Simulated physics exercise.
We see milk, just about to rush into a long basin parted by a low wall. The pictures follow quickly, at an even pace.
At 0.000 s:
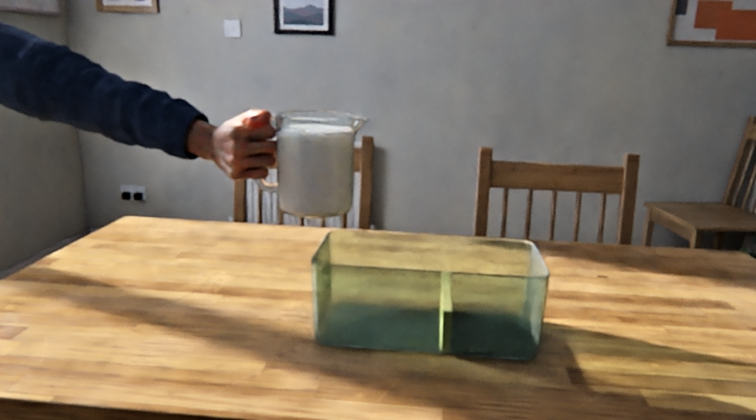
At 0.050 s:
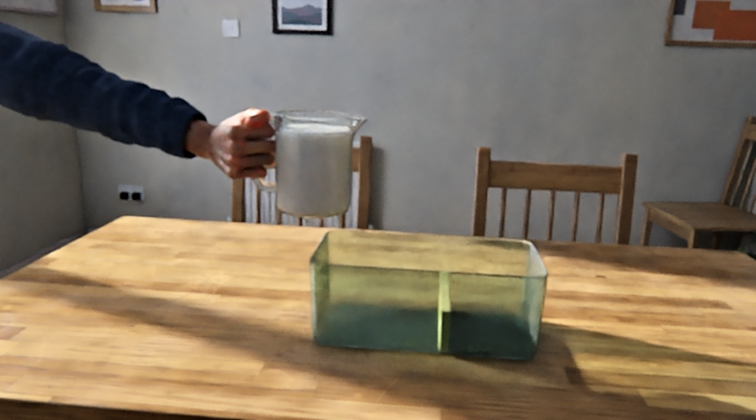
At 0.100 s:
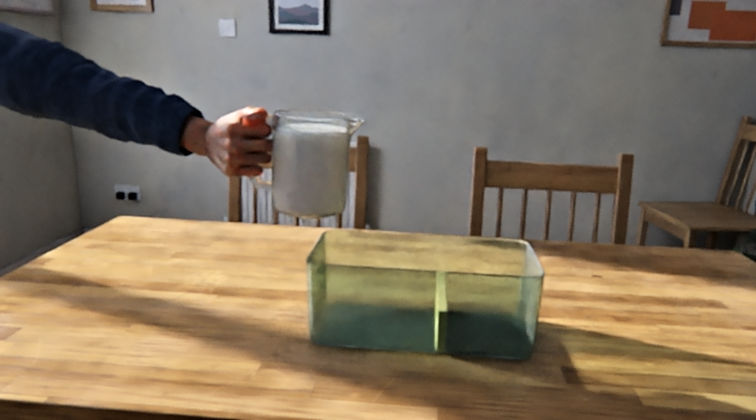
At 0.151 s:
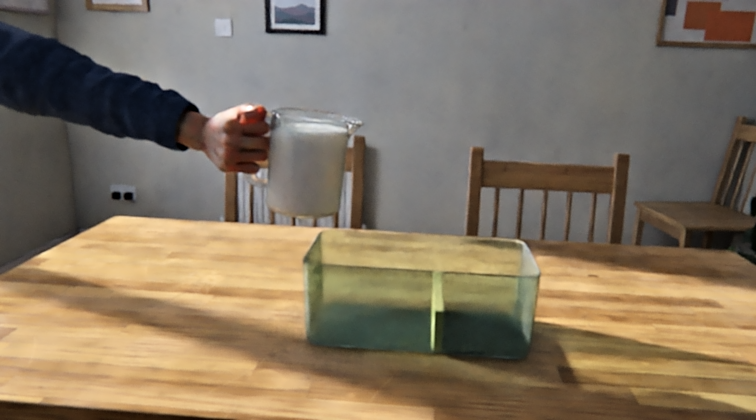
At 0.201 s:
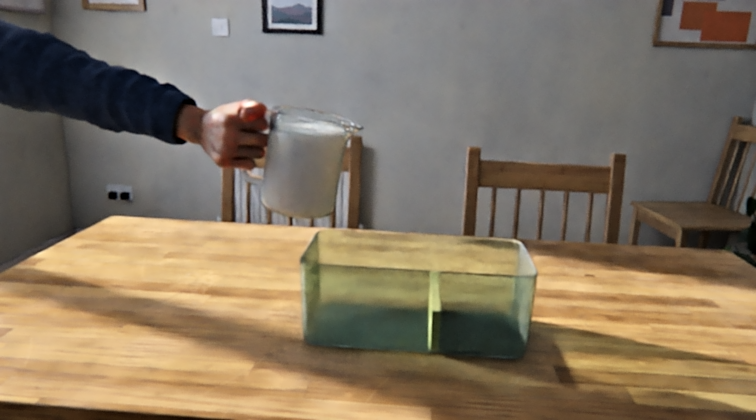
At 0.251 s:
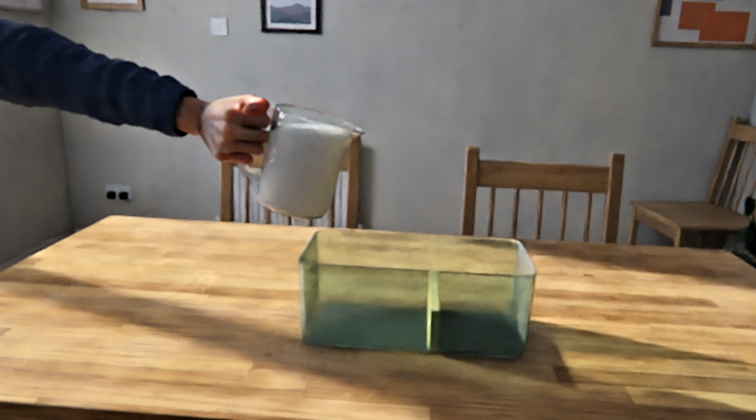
A hand reaching in from the left held a clear jug of milk above a long, greenish see-through basin with a low divider on a wooden table, then slowly tilted it slightly to the right.
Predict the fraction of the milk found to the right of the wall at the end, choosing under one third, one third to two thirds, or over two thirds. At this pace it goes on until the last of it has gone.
Prediction: Under one third.
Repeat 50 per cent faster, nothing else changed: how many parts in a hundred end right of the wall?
Something like 5 in a hundred.
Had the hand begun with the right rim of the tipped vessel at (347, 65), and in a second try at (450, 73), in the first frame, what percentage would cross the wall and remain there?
The first start gives some 5 %, the second some 75 %.
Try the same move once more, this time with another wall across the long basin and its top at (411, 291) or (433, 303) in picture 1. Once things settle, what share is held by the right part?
40 % then 15 %.
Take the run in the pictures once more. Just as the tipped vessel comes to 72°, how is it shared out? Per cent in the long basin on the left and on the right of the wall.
Left side: 5 in a hundred; right side: 0 in a hundred.
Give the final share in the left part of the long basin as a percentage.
I'd put it at around 95 %.
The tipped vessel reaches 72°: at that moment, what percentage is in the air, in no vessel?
Airborne fraction: Approx. 15 %.
By 0.66 s the tilt is 72° and 79 per cent is still to pour, 7 is left of the wall and 0 right of it.
By 0.96 s the tilt is 106° and 24 per cent is still to pour, 60 is left of the wall and 0 right of it.
By 1.27 s the tilt is 111° and 1 per cent is still to pour, 93 is left of the wall and 3 right of it.
By 1.61 s the tilt is 111° and 0 per cent is still to pour, 96 is left of the wall and 3 right of it.
At rest 96 per cent lies left of the wall, 3 right of it and 2 outside.
